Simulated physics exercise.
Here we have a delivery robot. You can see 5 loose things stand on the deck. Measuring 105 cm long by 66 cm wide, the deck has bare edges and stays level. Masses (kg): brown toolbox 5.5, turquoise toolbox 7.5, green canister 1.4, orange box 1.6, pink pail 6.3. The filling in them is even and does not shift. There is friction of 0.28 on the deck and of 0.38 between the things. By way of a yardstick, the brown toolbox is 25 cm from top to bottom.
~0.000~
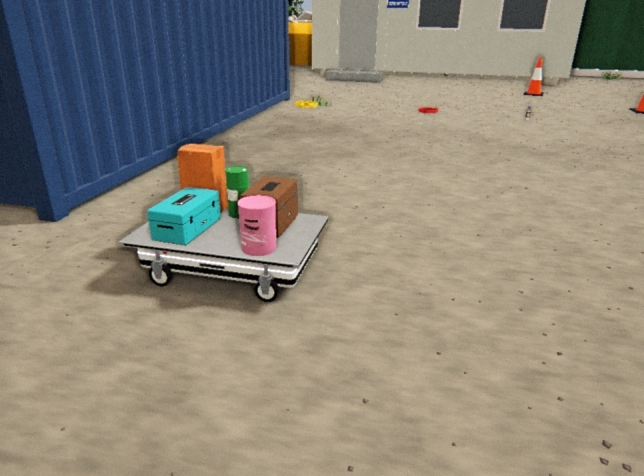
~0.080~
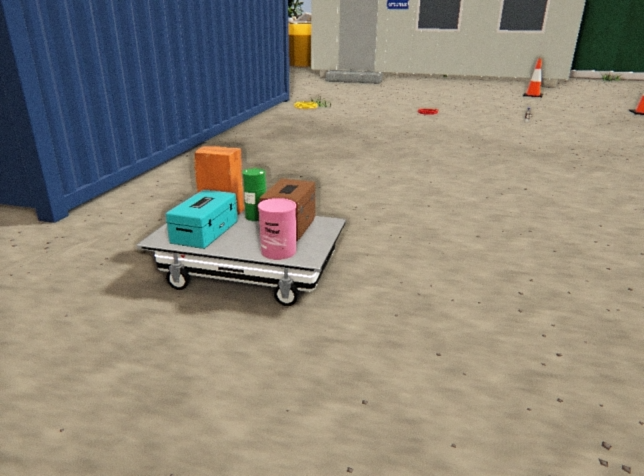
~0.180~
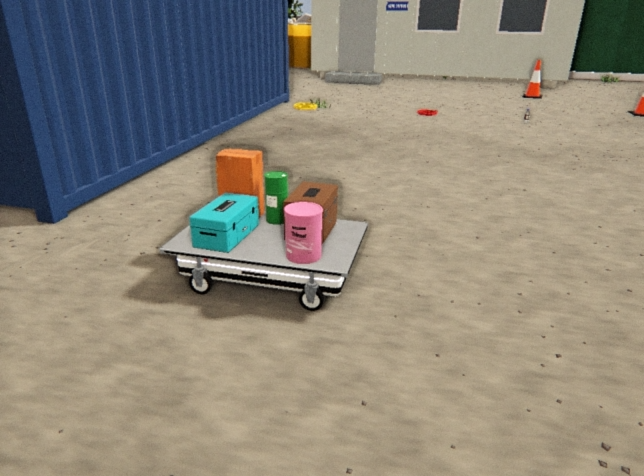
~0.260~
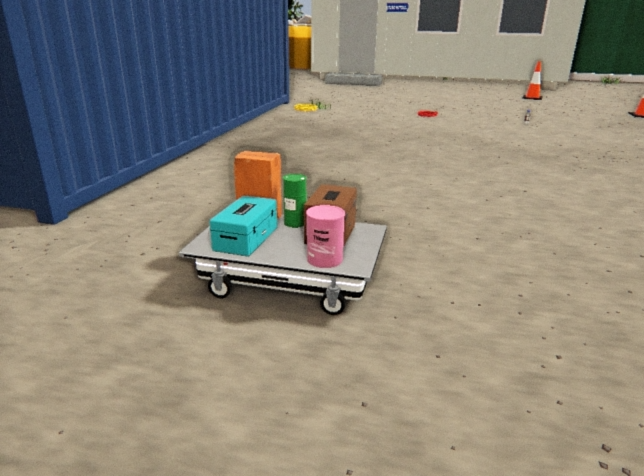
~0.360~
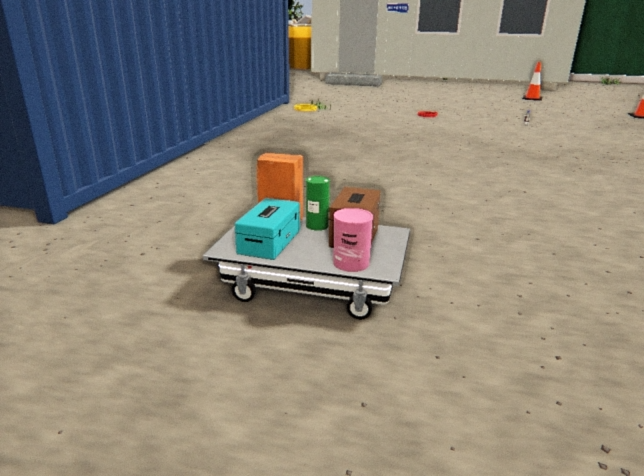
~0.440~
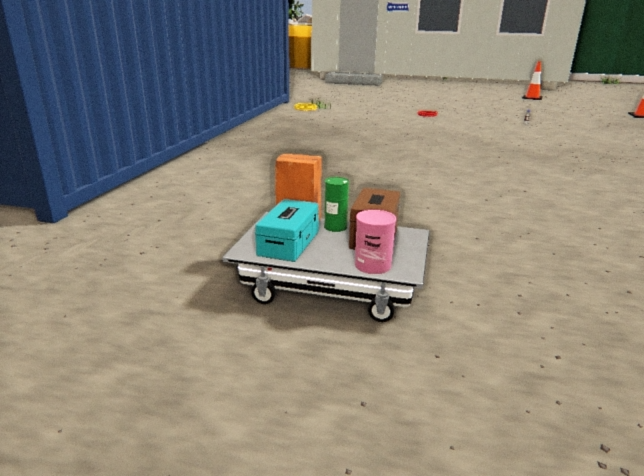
At the start, a flat grey cart on small wheels stands near a blue container on sandy ground, carrying an orange box, turquoise and brown toolboxes, a green canister and a pink pail. It then rolls steadily to the right and slightly nearer, away from the container, while the five items keep their places on the deck.
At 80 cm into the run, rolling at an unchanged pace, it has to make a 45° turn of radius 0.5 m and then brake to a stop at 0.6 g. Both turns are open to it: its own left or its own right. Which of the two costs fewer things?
Left.
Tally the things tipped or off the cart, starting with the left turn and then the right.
Going left: 1; going right: 3.
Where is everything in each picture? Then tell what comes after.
The first picture shows cart 0 cm along; brown toolbox (271, 206); turquoise toolbox (186, 215).
The second picture shows cart 12 cm along; pink pail (278, 229); green canister (255, 195).
The third picture shows cart 27 cm along; orange box (241, 185); pink pail (304, 233).
The fourth picture shows cart 39 cm along; green canister (295, 201); orange box (258, 188).
The fifth picture shows cart 54 cm along; pink pail (352, 240); green canister (318, 203).
The sixth picture shows cart 66 cm along; brown toolbox (375, 219); turquoise toolbox (289, 229).
Turning left. At 0.74 s, cart 111 cm along, turned 19°; pink pail now off the cart; brown toolbox slid 16 cm near (451, 224); turquoise toolbox slid 2 cm near (370, 235).
After 0.94 s, cart 141 cm along, turned 44°; brown toolbox slid 41 cm near (496, 218); turquoise toolbox slid 10 cm near (428, 231); green canister slid 23 cm.
After 1.34 s, cart 168 cm along, turned 45°, stopped; brown toolbox slid 45 cm near (547, 205); turquoise toolbox slid 26 cm near (495, 218); green canister slid 30 cm.
At rest (1.9 s), off the cart, pink pail; not toppled but over 10 cm from the start, brown toolbox, turquoise toolbox, green canister and orange box. In the last view, brown toolbox near (555, 203), turquoise toolbox near (507, 215).
Turning right instead, brown toolbox, green canister and orange box tipped over or off the cart, 3 of 5 in all.
